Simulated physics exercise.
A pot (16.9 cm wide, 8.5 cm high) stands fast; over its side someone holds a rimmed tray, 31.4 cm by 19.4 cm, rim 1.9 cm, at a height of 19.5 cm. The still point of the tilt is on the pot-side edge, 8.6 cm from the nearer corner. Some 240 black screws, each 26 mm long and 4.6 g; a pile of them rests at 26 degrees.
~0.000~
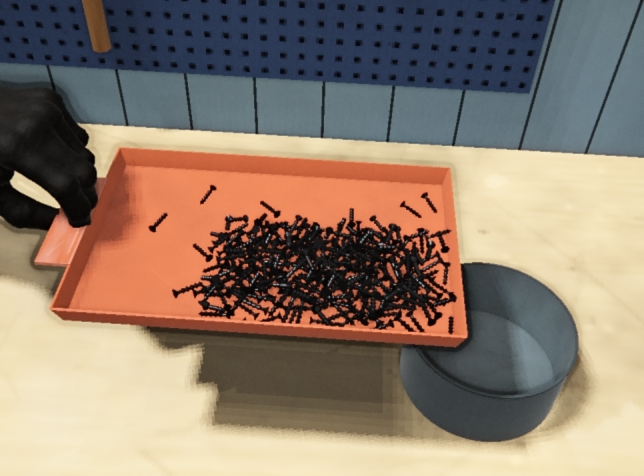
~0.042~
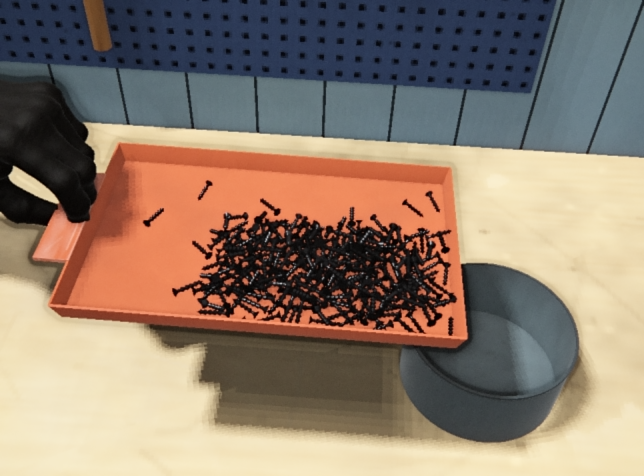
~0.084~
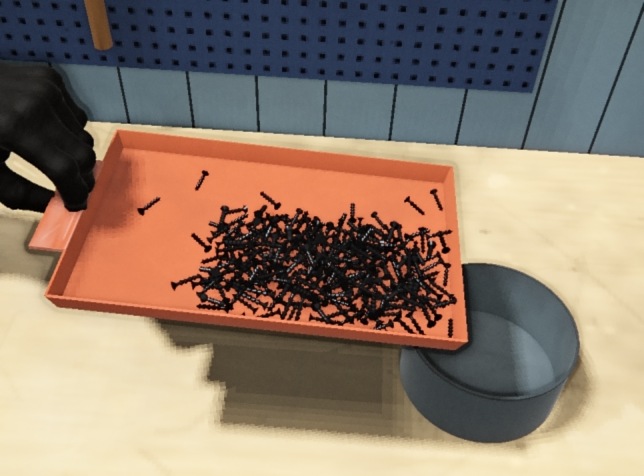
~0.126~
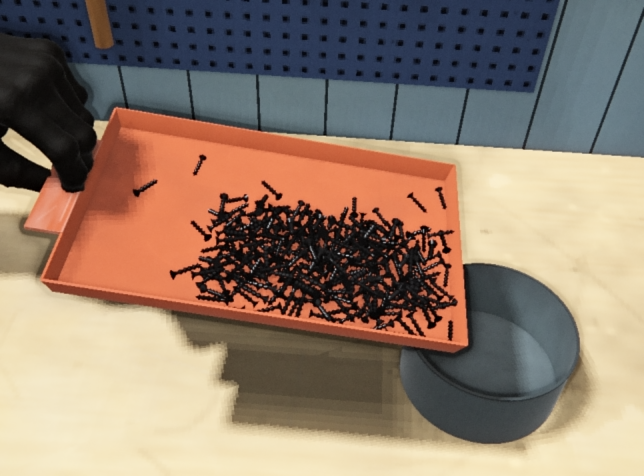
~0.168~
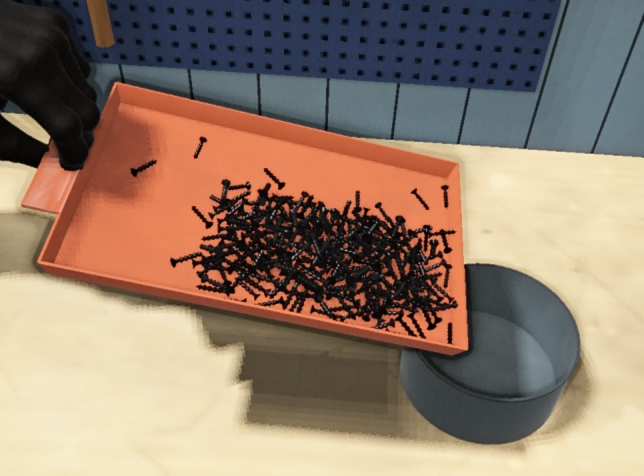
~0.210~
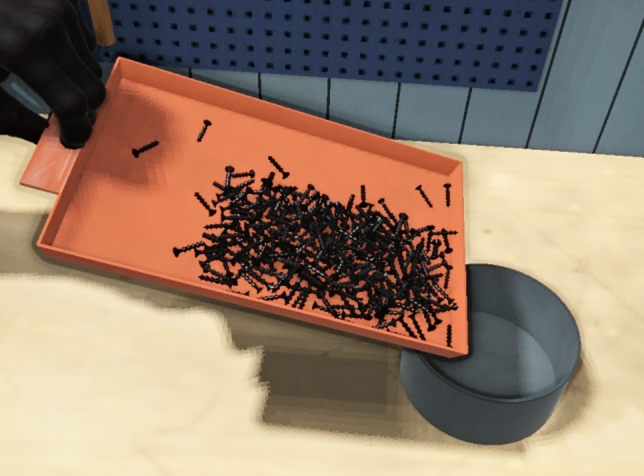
A shallow orange tray heaped with small black screws, a few lying apart from the pile, is held by a black-gloved hand at its left end, its right edge over a round grey-blue pot. It is seen from above on a pale wooden worktop, before blue panelling and a dark blue pegboard. The hand raises the left end, slowly then faster, while the pile barely shifts and the view stays fixed.
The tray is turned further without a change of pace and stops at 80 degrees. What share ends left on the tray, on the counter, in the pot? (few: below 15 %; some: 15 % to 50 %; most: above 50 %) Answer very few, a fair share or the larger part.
Tray: Very few, counter: The larger part, pot: A fair share.
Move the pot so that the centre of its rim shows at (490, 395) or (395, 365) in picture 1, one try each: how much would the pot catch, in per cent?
About 95 and 25 per cent.
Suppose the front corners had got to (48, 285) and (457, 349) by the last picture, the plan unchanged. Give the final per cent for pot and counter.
Pot 0, counter 95.
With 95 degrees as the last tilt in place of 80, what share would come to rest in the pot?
Then about 25 per cent.
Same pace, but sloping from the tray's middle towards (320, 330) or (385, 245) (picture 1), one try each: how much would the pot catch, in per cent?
Some 0 and 80 per cent.
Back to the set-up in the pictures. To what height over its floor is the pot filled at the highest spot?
Some 1.5 cm.
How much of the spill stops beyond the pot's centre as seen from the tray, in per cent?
Some 50 per cent.
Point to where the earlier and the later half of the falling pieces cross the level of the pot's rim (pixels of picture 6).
First near (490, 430), later near (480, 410).
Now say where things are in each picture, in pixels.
The first picture shows tray tilt 0 degrees, front corners at (58, 304) and (460, 332); middle of the pieces at (323, 261); pot at (492, 324).
The second picture shows tray tilt 1 degrees, front corners at (56, 301) and (460, 333); middle of the pieces at (323, 260).
The third picture shows tray tilt 3 degrees, front corners at (53, 291) and (460, 335), lowest corner right front; middle of the pieces at (324, 257).
The fourth picture shows tray tilt 8 degrees, front corners at (50, 276) and (461, 339), lowest corner right front; middle of the pieces at (325, 252).
The fifth picture shows tray tilt 13 degrees, front corners at (47, 258) and (461, 343), lowest corner right front; middle of the pieces at (328, 246).
The sixth picture shows tray tilt 18 degrees, front corners at (47, 241) and (461, 346), lowest corner right front; middle of the pieces at (332, 241); pot at (493, 327). Its pace works out near 120 degrees a second.
After 0.47 s, tilt 49 degrees; the tray holds 100 %, the pot 0 %.
After 0.65 s, tilt 70 degrees; the tray holds 90 %, the pot 0 %.
After 0.94 s, tilt 80 degrees; the tray holds 10 %, the pot 20 %.
At rest (2.2 s), tray 0 %, counter 75 %, pot 25 %.
